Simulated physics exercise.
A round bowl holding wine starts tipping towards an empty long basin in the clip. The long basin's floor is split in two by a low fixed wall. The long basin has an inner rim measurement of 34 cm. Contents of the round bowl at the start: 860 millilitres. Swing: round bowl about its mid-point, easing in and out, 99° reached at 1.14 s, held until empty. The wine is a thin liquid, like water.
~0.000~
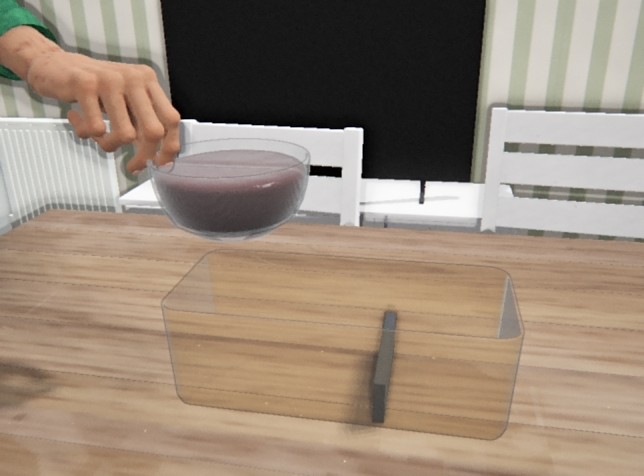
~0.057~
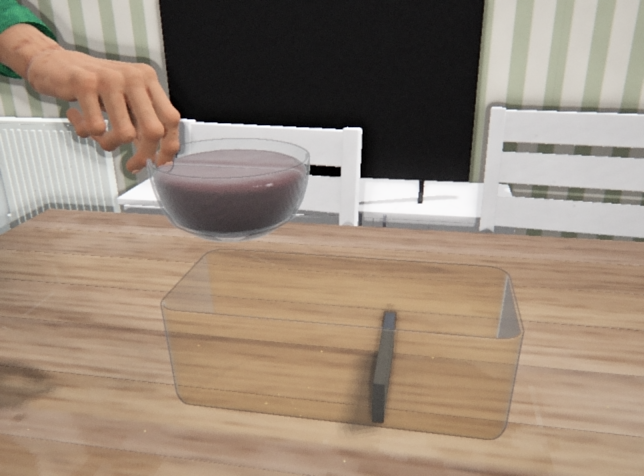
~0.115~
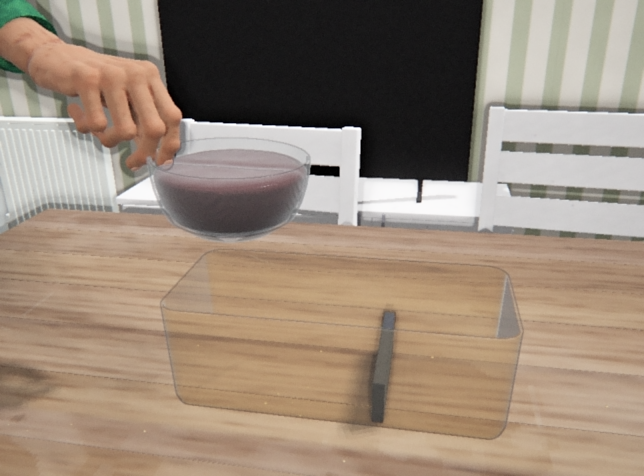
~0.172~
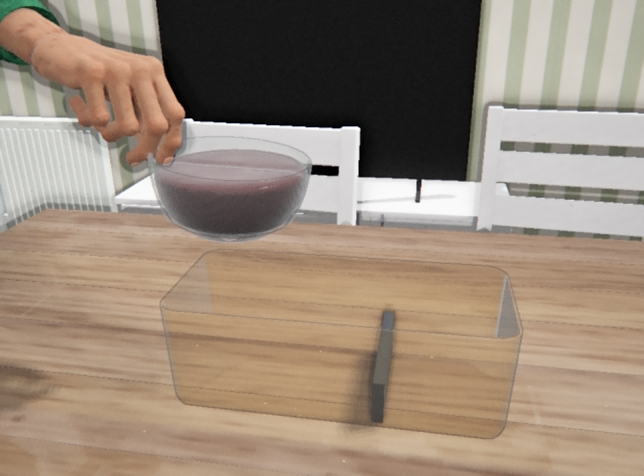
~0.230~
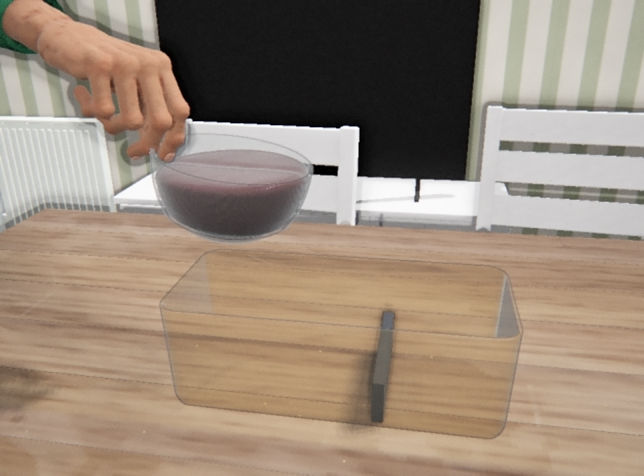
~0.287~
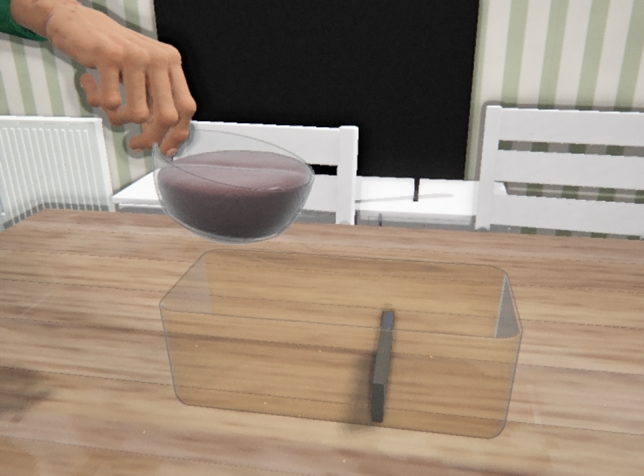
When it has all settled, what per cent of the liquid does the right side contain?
The right side contains about 22 per cent.
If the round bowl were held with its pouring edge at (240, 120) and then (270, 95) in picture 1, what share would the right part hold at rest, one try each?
Try 1: Approx. 5 %; try 2: Approx. 5 %.
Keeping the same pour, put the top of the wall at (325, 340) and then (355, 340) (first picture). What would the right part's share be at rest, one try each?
85 then 60 %.
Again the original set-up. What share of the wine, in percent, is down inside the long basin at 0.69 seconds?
About 30%.
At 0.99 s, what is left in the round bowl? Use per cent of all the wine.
Roughly 5 per cent.
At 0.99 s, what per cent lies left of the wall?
I'd say near 70 percent.
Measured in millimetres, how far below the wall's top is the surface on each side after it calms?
Left: Roughly 24 mm; right: Roughly 36 mm.
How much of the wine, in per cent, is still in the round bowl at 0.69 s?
Near 42 in a hundred.
After 0.69 s the tilt is 66° and 42 per cent is still to pour, 21 is left of the wall and 9 right of it.
After 0.99 s the tilt is 95° and 5 per cent is still to pour, 71 is left of the wall and 21 right of it.
After 1.30 s the tilt is 99° and 0 per cent is still to pour, 78 is left of the wall and 21 right of it.
After 1.64 s the tilt is 99° and 0 per cent is still to pour, 78 is left of the wall and 22 right of it.
In the end 78 per cent lies left of the wall, 22 right of it and 0 outside.
